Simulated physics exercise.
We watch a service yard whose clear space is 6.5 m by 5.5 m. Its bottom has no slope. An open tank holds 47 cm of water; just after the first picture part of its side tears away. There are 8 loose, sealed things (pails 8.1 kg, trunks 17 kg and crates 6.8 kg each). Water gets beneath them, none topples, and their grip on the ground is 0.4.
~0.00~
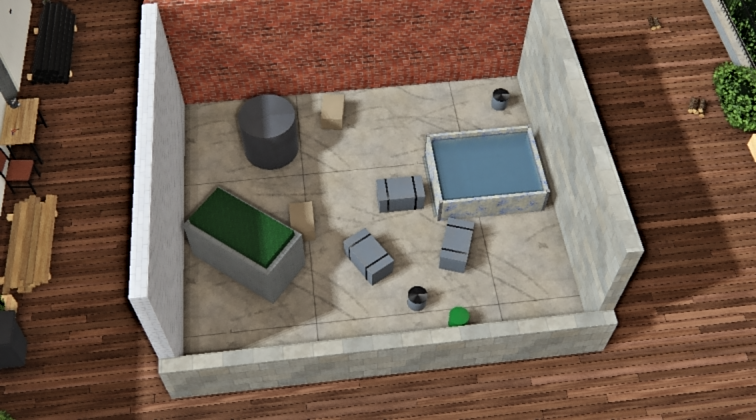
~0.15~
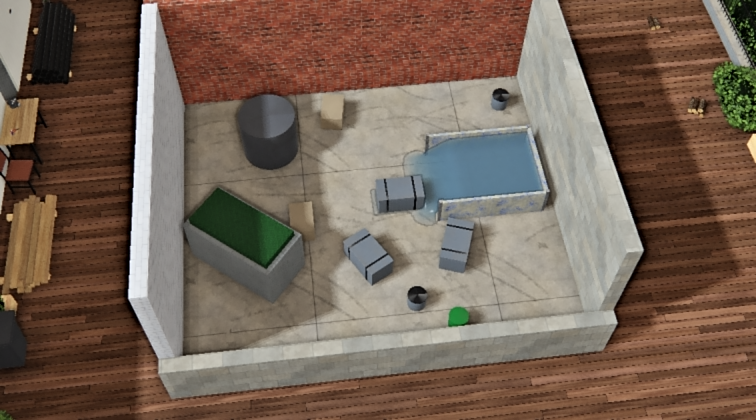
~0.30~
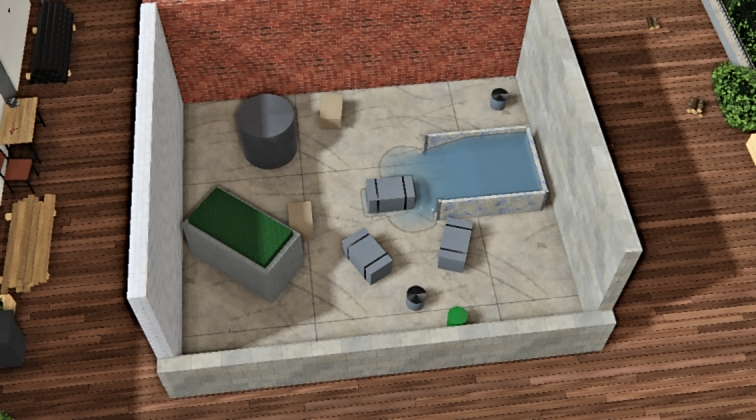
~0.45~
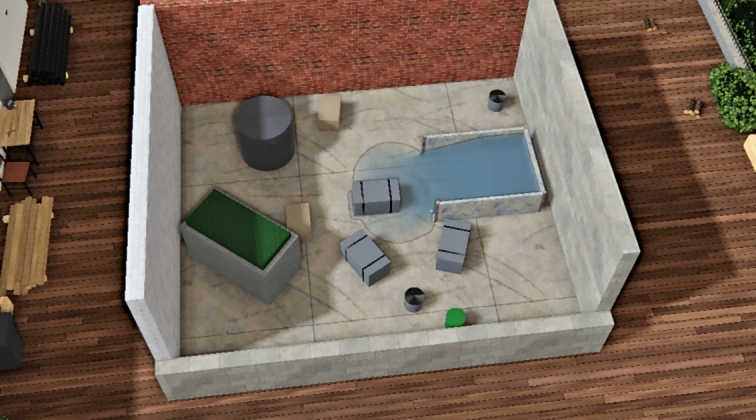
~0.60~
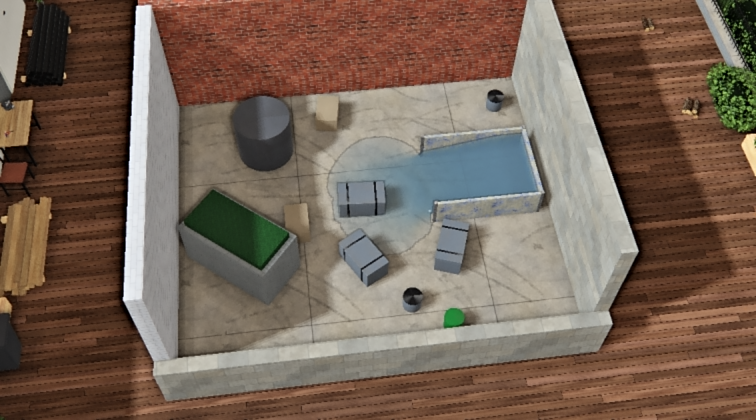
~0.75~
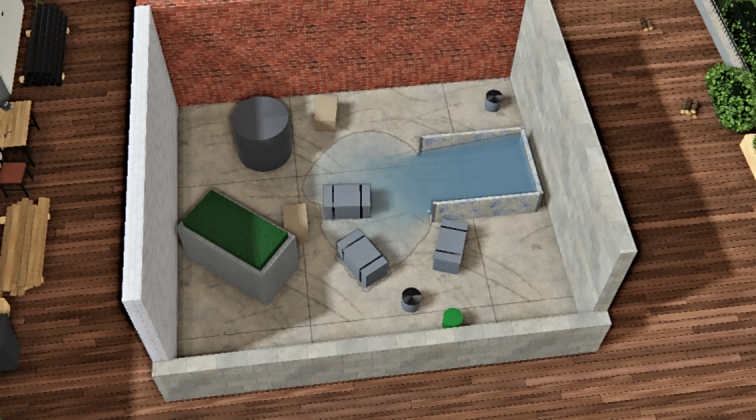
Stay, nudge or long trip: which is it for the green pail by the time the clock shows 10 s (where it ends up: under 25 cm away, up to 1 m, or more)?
Green pail holds its place.
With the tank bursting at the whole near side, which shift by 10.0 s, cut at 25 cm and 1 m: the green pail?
In that case the green pail travels far.
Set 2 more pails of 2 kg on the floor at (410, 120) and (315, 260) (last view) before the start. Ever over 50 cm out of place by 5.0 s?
In turn: Short of it, past it.
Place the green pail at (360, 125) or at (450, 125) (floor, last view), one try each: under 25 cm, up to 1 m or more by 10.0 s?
In turn: It barely shifts; it barely shifts.
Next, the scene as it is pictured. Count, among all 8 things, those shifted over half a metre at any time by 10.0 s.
4 of them.
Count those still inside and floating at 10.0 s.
At that moment 4.
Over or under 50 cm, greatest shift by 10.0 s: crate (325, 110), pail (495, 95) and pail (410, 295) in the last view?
In turn: More, short of it, short of it.
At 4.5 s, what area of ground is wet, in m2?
About 24 m2.
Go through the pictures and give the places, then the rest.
In the first frame, the green pail at (459, 316) rests on the ground; water covers 2.5 m2; 0 of 8 have shifted.
In the second frame, the green pail at (459, 316), on the bottom; 3.1 m2 under water; 0 of 8 have shifted.
In the third frame, the green pail at (458, 315) rests on the ground; water covers 3.7 m2; 1 of 8 have shifted.
In the fourth frame, the green pail at (456, 317) rests on the ground; 4.7 m2 under water; 1 of 8 have shifted.
In the fifth frame, the green pail at (454, 317) rests on the ground; 5.8 m2 under water; 1 of 8 have shifted.
In the sixth frame, the green pail at (453, 317), on the bottom; 7.1 m2 under water; 1 of 8 have shifted.
After 2.0 s the green pail is near (453, 317), 0.0 m from its start, aground; 2 afloat.
After 4.5 s the green pail is near (453, 317), 0.0 m from its start, aground; 3 afloat.
After 7.0 s the green pail is near (453, 317), 0.0 m from its start, aground; 4 afloat.
After 10.0 s the green pail is near (453, 317), 0.0 m from its start, aground; 4 afloat.
